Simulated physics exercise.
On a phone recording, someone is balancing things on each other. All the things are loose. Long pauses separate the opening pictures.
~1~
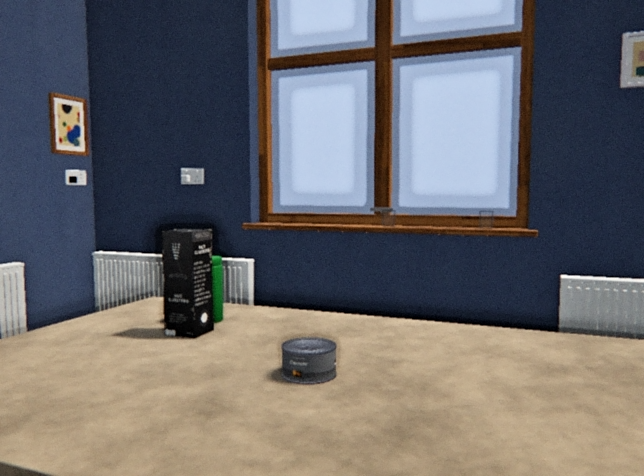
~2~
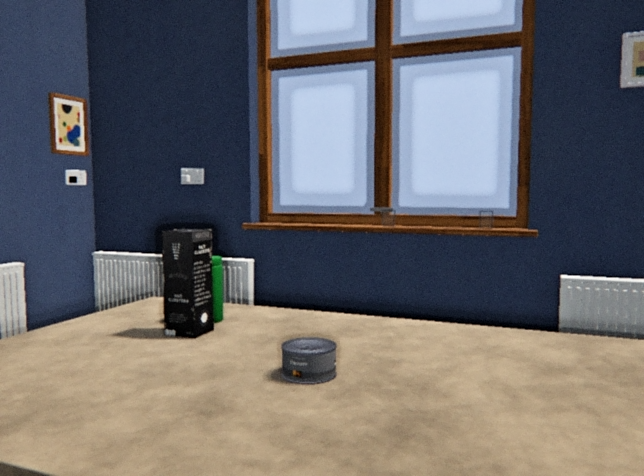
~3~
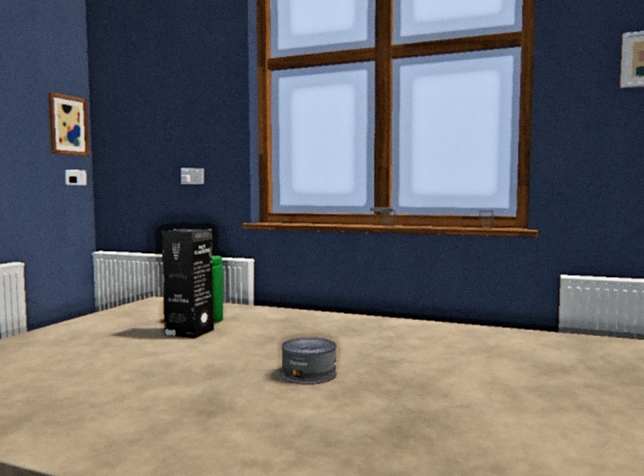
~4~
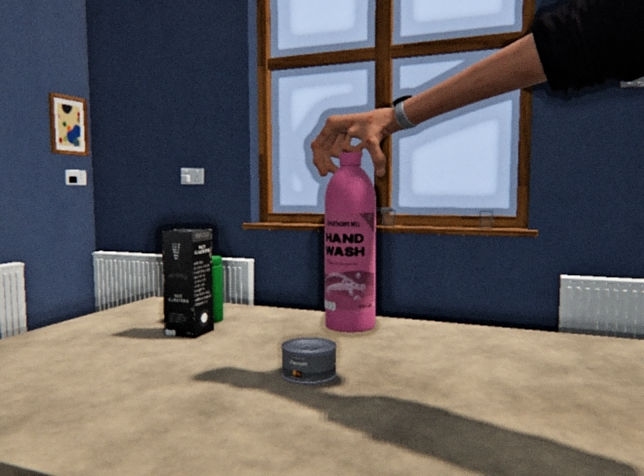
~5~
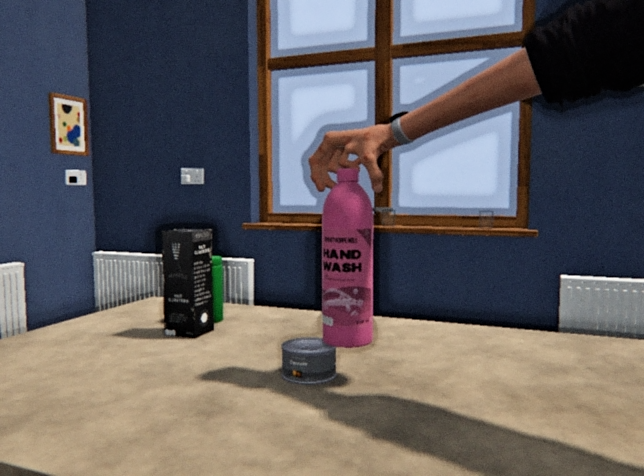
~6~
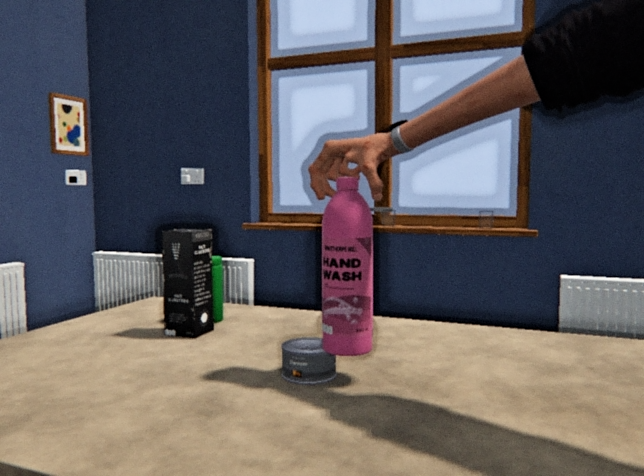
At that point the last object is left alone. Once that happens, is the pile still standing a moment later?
No, it has fallen.
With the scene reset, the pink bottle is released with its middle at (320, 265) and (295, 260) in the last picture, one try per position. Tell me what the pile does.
Well, on the first go it stays steady, and on the second it stays steady.
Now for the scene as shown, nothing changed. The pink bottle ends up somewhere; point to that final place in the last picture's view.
The object winds up at approximately (457, 372).
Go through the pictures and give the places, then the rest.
The last thing is not in view yet; black carton (188, 282), in the first frame.
The last thing is not in view yet, in the second frame.
The last thing is not in view yet; grey tub (309, 360), in the third frame.
Still above its spot; pink bottle (350, 241); black carton (188, 282), in the fourth frame.
Still above its spot; pink bottle (347, 256), in the fifth frame.
In place under the hand; pink bottle (347, 265); grey tub (309, 360), in the sixth frame.
Then, 0.30 s on from there, pink bottle turned 17° from how it was put near (371, 274).
Then, 0.40 s on from there, pink bottle now fallen.
Then, 0.50 s on from there, things are still on the move.
Then, 1.40 s on from there, nothing new.
In the end, fallen, pink bottle; the other 3 unmoved. At the end, from the last picture's camera, pink bottle near (457, 372). The pile loses its balance.
